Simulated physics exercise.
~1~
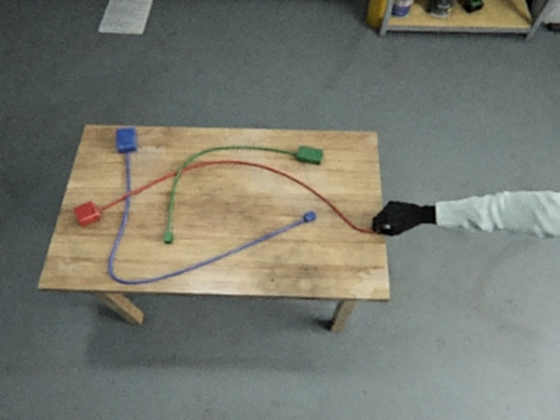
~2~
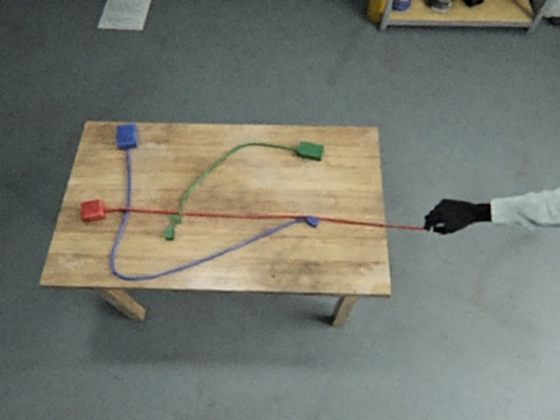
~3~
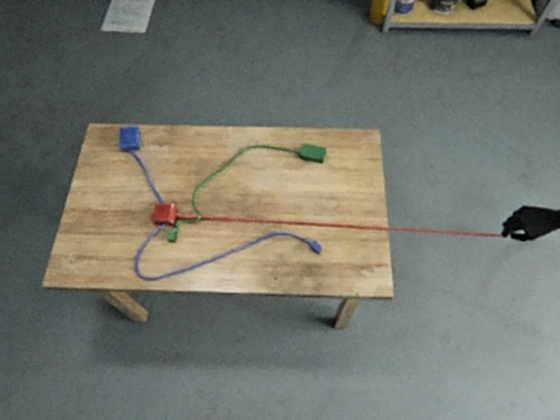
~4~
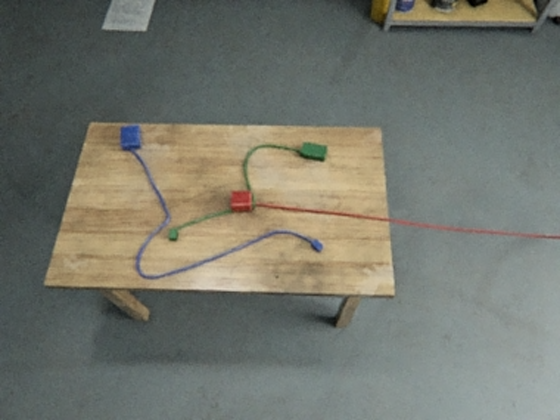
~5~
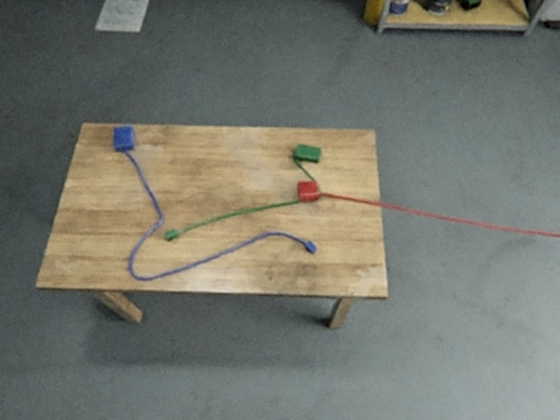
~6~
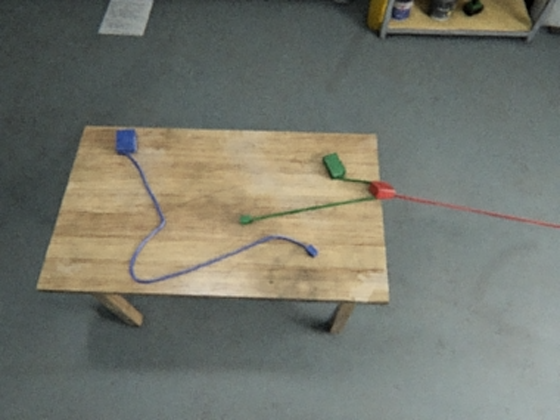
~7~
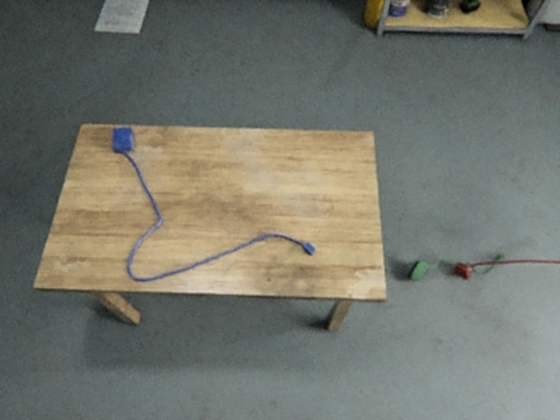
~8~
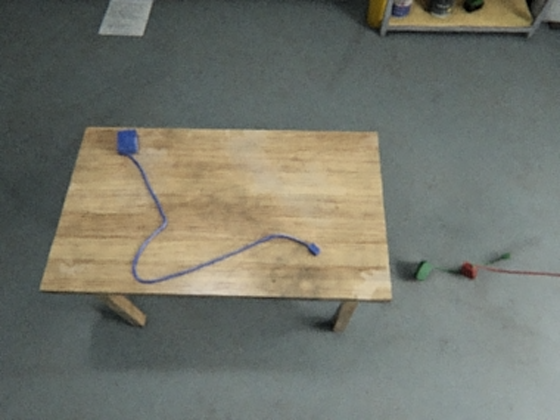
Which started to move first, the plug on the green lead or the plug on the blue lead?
The blue plug started to move first, shifting early in the red lead's pull. The green plug stayed where it was until the red charger was nearly at the right edge of the table.
